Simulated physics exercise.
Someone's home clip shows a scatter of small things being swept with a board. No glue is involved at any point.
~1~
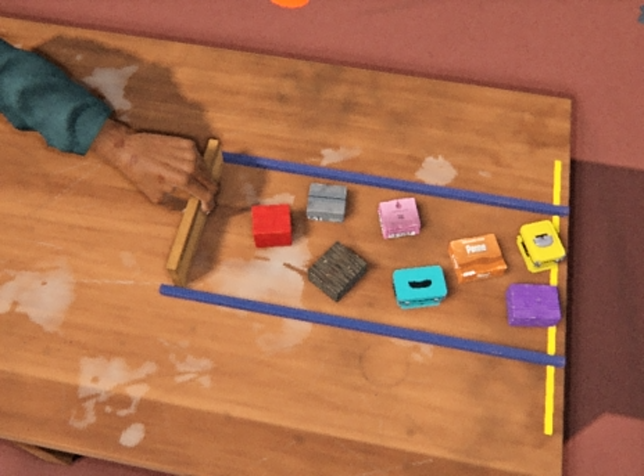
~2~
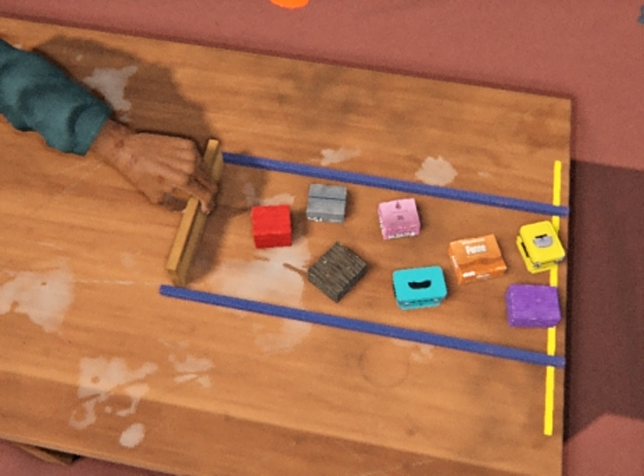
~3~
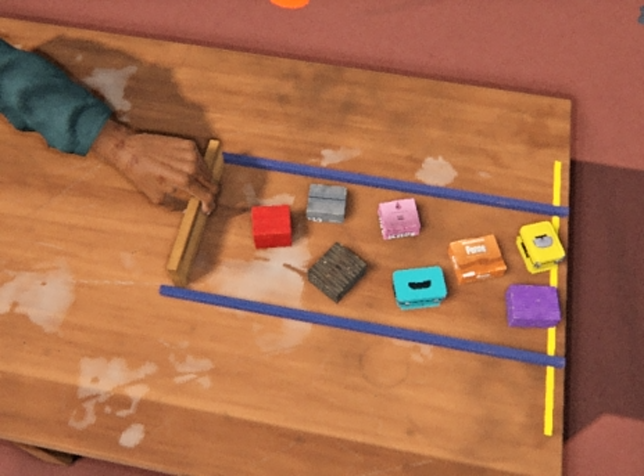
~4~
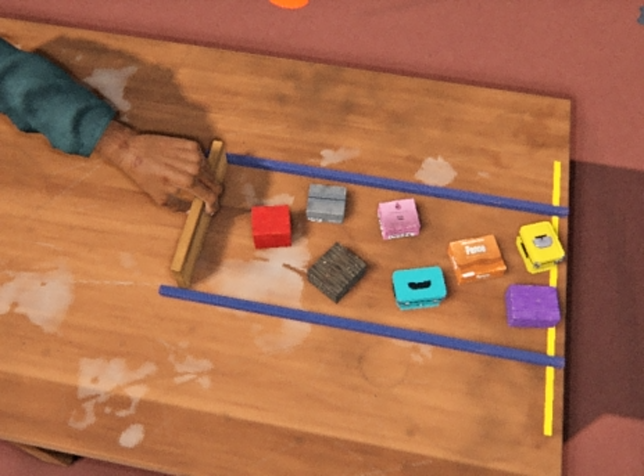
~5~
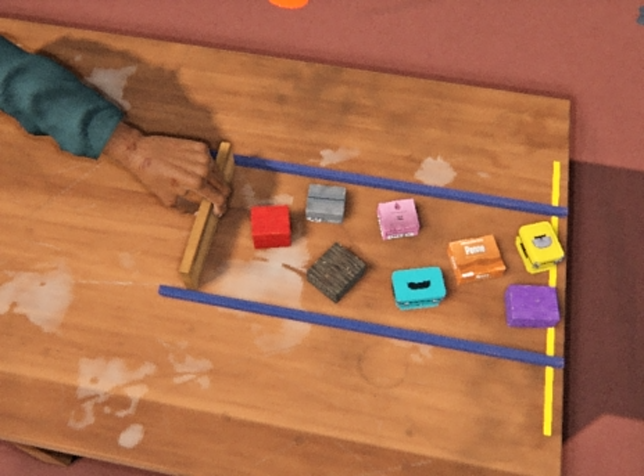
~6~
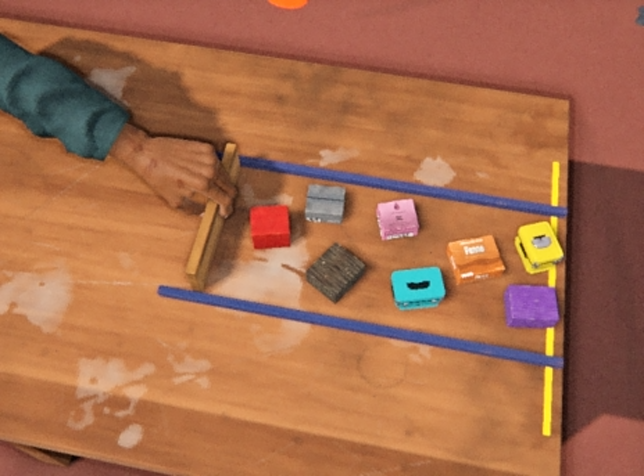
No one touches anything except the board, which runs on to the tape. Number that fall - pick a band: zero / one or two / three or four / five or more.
Band: Five or more.
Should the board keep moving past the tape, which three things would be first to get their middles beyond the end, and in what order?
Sequence: Purple block; yellow case; turquoise case.
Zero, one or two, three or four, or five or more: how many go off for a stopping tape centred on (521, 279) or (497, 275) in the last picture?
The falls would be more than four; one or two.
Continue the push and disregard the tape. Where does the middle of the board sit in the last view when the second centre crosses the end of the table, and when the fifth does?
The middle sits near (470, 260) at the first moment and near (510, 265) at the second.
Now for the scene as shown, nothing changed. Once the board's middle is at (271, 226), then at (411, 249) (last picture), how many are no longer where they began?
At the first place 1, at the second 6.
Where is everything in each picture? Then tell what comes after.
The first picture shows yellow case (539, 247); purple block (532, 306); orange box (477, 259); board (197, 212); tape (554, 283).
The second picture shows purple block (532, 306); turquoise case (418, 288).
The third picture shows orange box (476, 259); board (198, 212).
The fourth picture shows yellow case (539, 248); grey box (327, 204).
The fifth picture shows purple block (531, 306); red block (271, 227).
The sixth picture shows yellow case (537, 248); purple block (531, 307); orange box (475, 260); board (215, 216); tape (552, 284).
A little later, none off yet; yellow case at rest near (537, 248); purple block at rest near (531, 307); orange box at rest near (475, 260).
Next, none off yet; yellow case at rest near (537, 248); purple block at rest near (531, 307); orange box at rest near (480, 261).
Later still, one off so far; yellow case tilted well over near (590, 271); purple block dropping near (565, 381); orange box shifted well along near (557, 279).
When it is over, the number that fall off is five or more; down, red block, grey box, black block, pink box, turquoise case, orange box, purple block and yellow case.
